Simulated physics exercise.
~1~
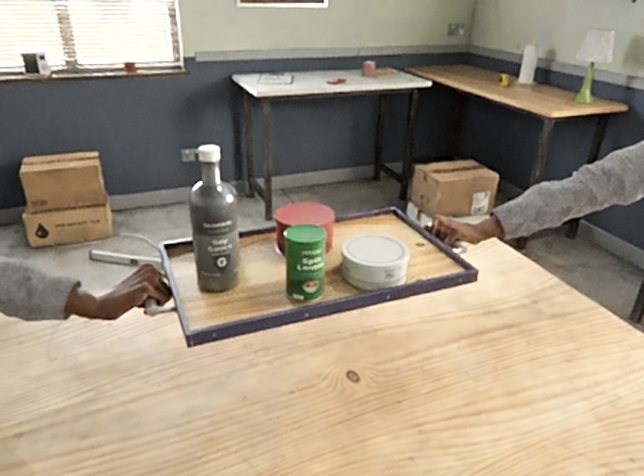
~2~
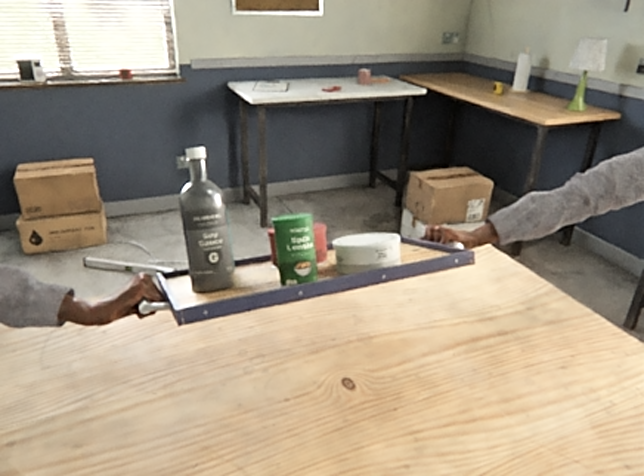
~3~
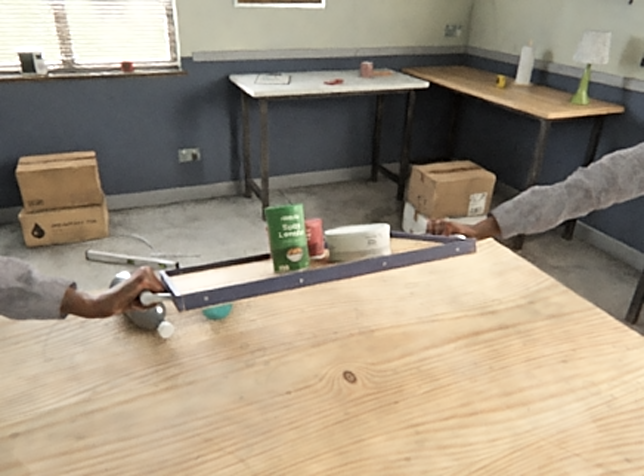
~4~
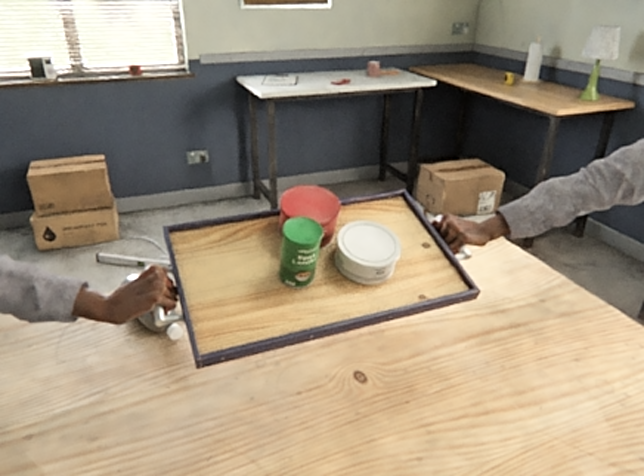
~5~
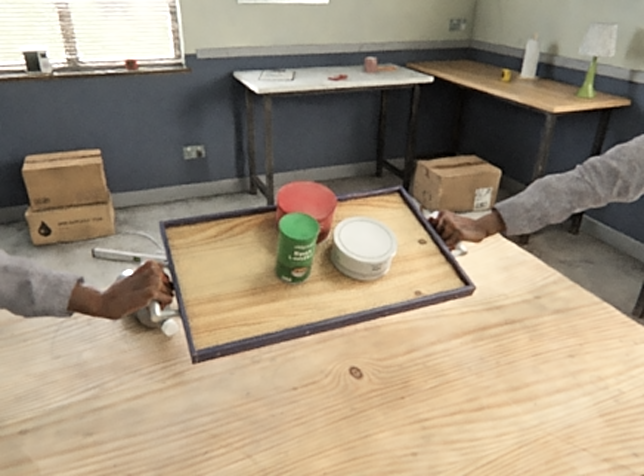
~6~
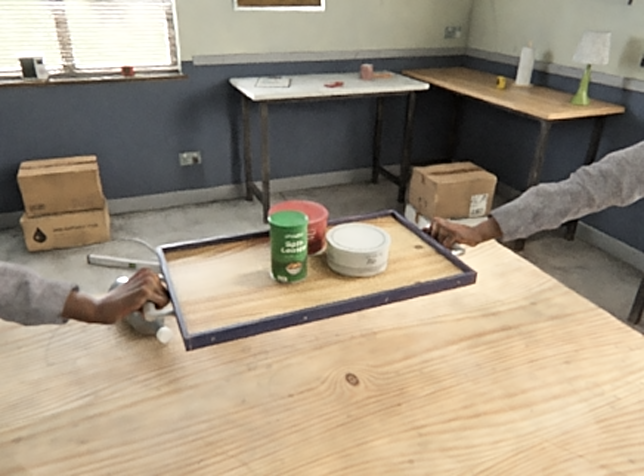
In a workshop, two hands tilting a tray away, then back, then level, grey bottle toppling off, tin and tubs staying aboard.
